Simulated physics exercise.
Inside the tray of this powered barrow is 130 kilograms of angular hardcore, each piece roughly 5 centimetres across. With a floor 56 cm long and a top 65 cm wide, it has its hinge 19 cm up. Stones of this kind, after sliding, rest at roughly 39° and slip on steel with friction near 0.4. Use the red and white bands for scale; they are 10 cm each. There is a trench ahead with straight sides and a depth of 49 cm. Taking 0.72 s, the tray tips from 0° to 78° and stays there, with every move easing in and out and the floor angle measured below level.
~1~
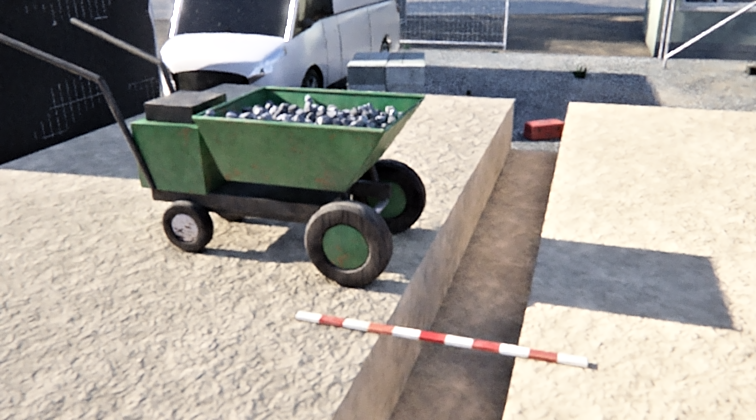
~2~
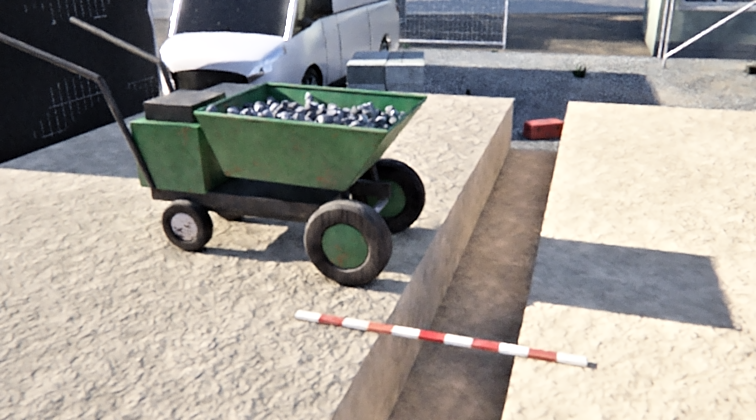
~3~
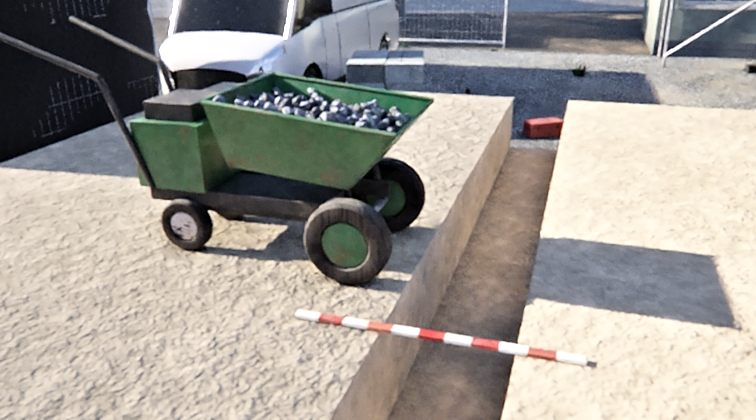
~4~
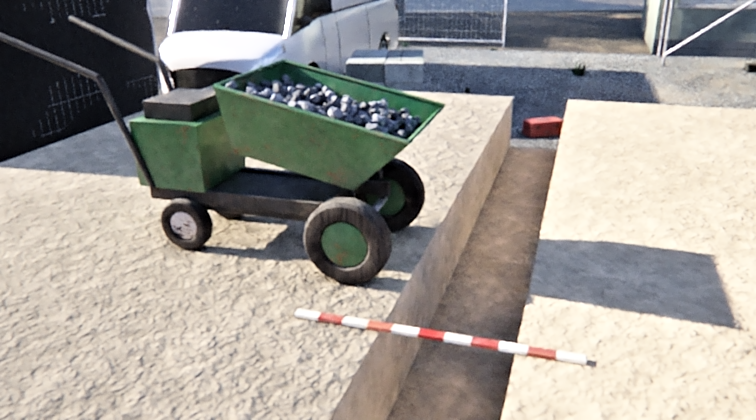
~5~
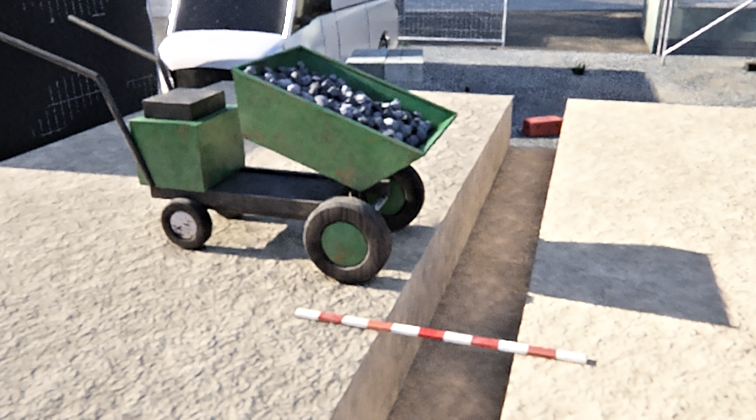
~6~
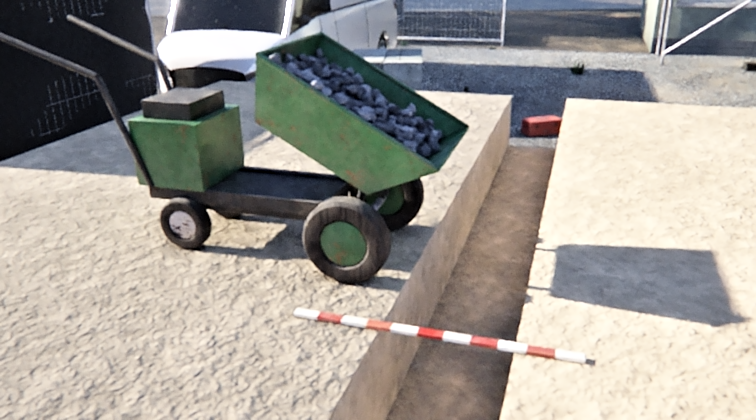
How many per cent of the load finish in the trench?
About 67 per cent.
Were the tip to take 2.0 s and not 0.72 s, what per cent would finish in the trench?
I'd put it at roughly 85 per cent.
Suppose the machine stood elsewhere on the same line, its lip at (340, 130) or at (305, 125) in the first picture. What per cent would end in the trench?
First spot about 95, second spot about 100 per cent.
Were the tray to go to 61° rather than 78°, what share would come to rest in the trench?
I'd guess some 25 in a hundred.
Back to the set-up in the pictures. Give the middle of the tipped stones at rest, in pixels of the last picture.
Look at roughly (509, 342).
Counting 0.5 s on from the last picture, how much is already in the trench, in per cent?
20 per cent, give or take.
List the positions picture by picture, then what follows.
In the first frame, lip at (384, 132), floor tilted 0°, highest stones at (335, 111).
In the second frame, the tray is at 2°, its lip at (387, 133); the top of the load is at (308, 108).
In the third frame, the tray is at 6°, its lip at (395, 136); the top of the load is at (281, 99).
In the fourth frame, lip at (408, 143), floor tilted 12°, highest stones at (283, 86).
In the fifth frame, lip at (424, 155), floor tilted 20°, highest stones at (289, 73).
In the sixth frame, lip at (439, 171), floor tilted 29°, highest stones at (309, 62).
Then, 0.2 s after the last picture the floor is at 66°, 100 % in the tray; the foremost stones are at (481, 222).
Then, 0.5 s after the last picture the floor is at 78°, 64 % in the tray, 21 % in the trench, 14 % past the trench; the foremost stones are at (575, 282).
Then, 0.9 s after the last picture the floor is at 78°, 16 % in the tray, 51 % in the trench, 33 % past the trench; the foremost stones are at (735, 289).
Then, 2.8 s after the last picture the floor is at 78°, 0 % in the tray, 67 % in the trench, 33 % past the trench; the foremost stones are past the picture's edge.
